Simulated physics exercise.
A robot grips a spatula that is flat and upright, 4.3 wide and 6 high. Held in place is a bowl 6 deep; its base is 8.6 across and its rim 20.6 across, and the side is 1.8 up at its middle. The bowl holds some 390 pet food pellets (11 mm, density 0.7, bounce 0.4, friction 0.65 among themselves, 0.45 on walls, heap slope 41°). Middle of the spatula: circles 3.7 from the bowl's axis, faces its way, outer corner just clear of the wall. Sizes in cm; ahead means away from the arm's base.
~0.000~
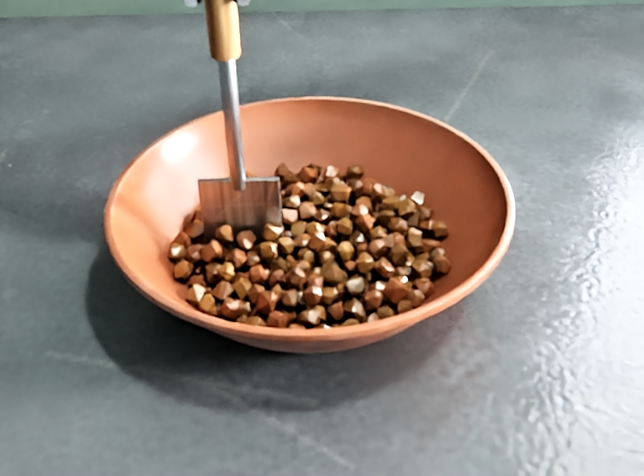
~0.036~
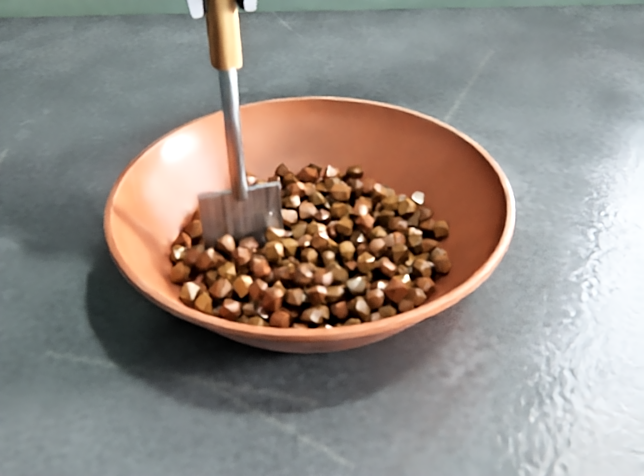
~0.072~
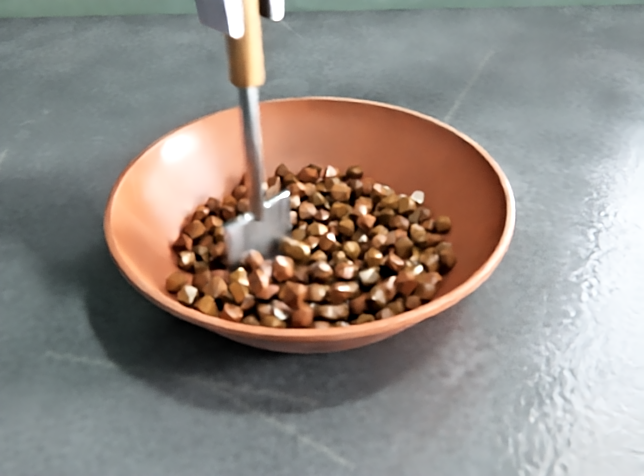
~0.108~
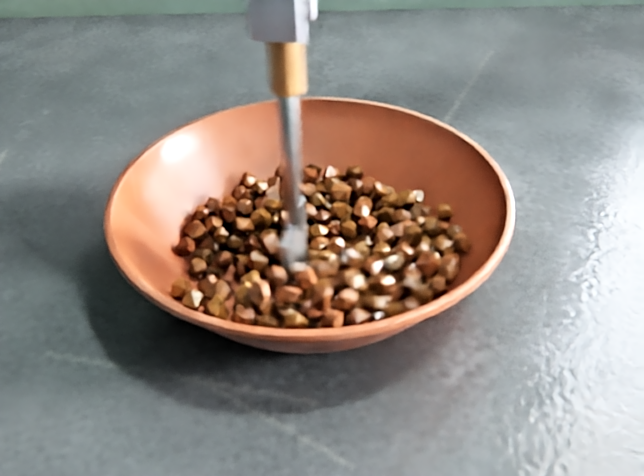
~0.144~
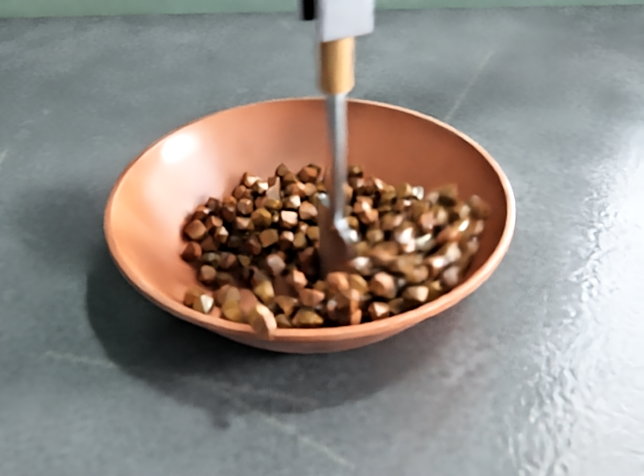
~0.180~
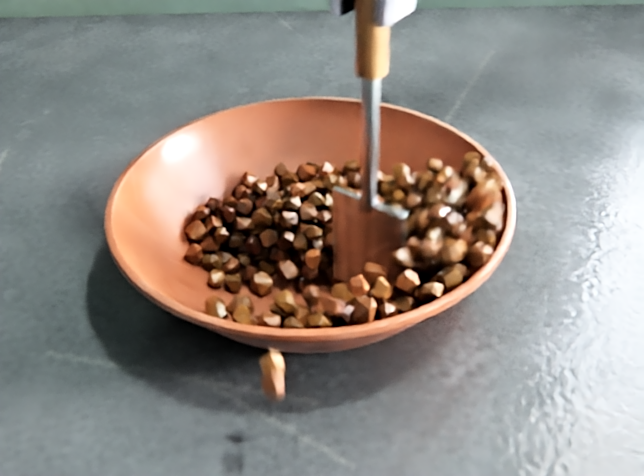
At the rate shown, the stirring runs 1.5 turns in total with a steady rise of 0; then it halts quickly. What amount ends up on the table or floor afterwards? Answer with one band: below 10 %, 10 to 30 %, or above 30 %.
10 to 30 %.
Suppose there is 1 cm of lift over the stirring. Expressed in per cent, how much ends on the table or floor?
I'd put it at about 10 per cent.
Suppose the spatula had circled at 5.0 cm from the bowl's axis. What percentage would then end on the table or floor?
Close to 40 in a hundred then.
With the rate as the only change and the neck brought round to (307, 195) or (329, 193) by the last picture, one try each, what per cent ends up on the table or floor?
Near 5 in a hundred for the first and near 5 in a hundred for the second.
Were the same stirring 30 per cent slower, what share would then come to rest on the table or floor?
Then about 10 per cent.
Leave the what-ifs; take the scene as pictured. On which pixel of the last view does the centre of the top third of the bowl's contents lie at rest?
Somewhere close to (391, 200).
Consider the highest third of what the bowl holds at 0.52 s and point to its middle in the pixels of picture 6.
Centre, approx.: (289, 292).
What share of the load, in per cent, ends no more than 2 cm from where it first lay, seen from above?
Roughly 0 percent of the load.
After 0.35 s, 295° round, highest piece 9 above the table; 351 in the bowl, 19 on the table or floor, 17 in flight or on the tool.
After 0.52 s, 86° round, highest piece 8 above the table; 327 in the bowl, 58 on the table or floor, 2 in flight or on the tool.
After 0.80 s, 180° round, highest piece 7 above the table; 310 in the bowl, 77 on the table or floor.
After 1.50 s, 180° round, highest piece 6 above the table; 309 in the bowl, 78 on the table or floor.
In the end, 309 in the bowl, 78 on the table or floor. That is 20 % on the table or floor.
